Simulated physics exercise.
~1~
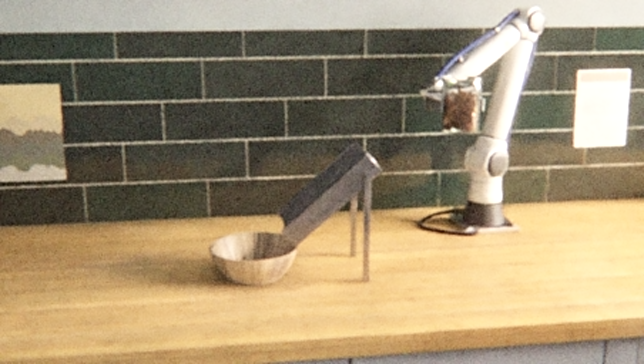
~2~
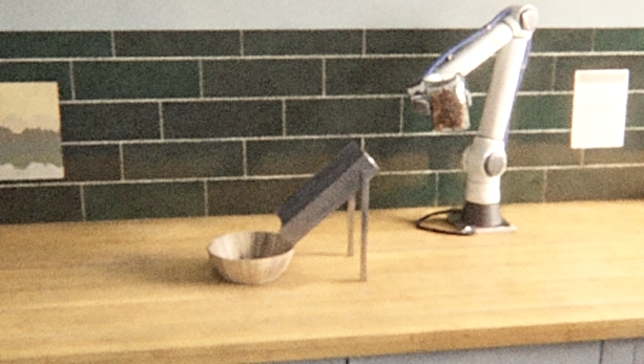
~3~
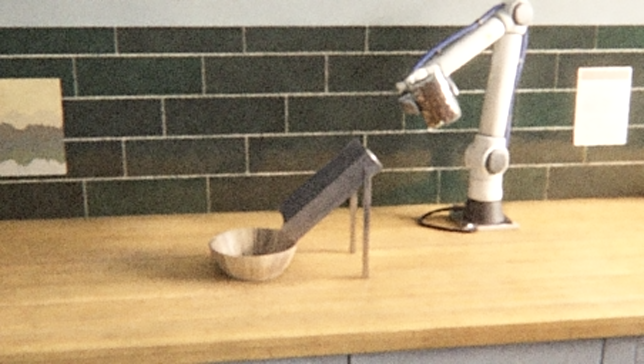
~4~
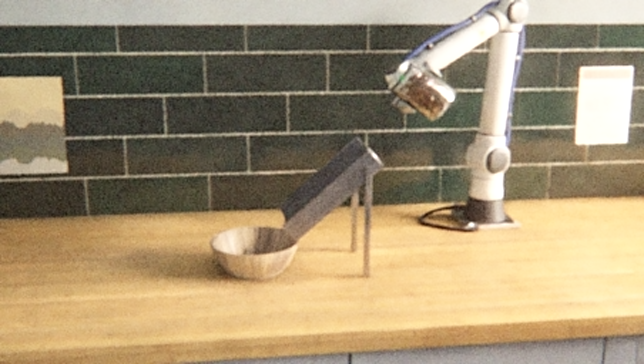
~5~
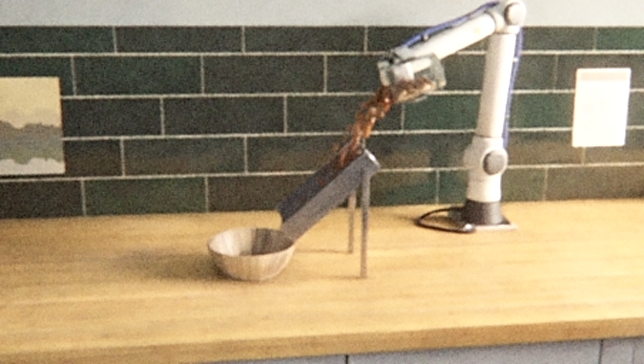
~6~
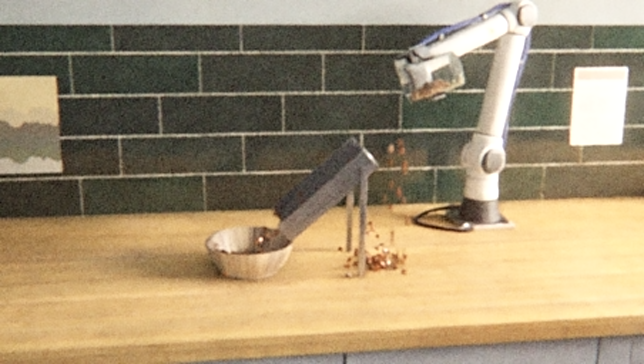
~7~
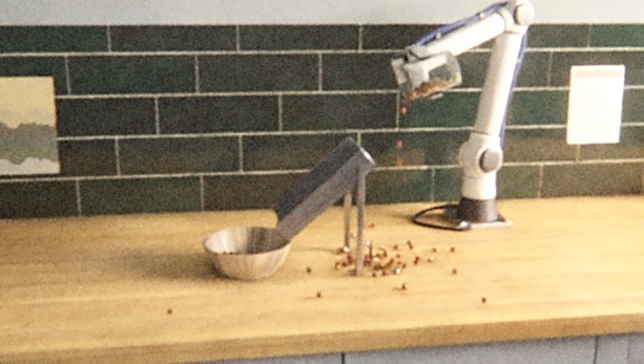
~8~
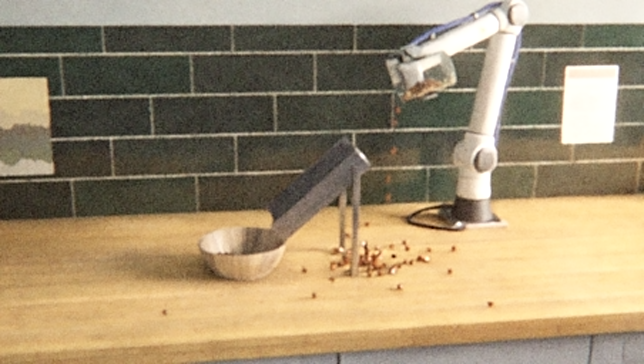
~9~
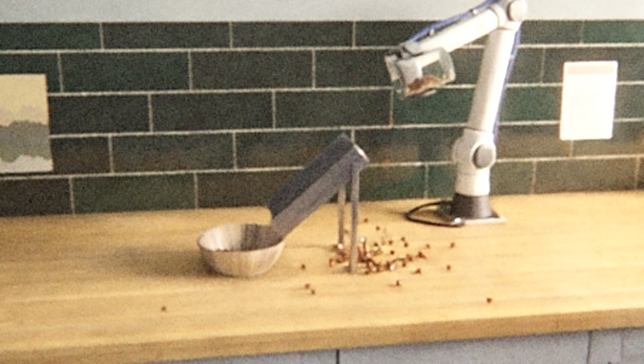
A robot arm moved a clear cup of brown pellets left and tipped it over a sloping grey chute, sending some down into the wooden bowl, but many spilled across the counter behind the chute, and a few stayed in the cup.
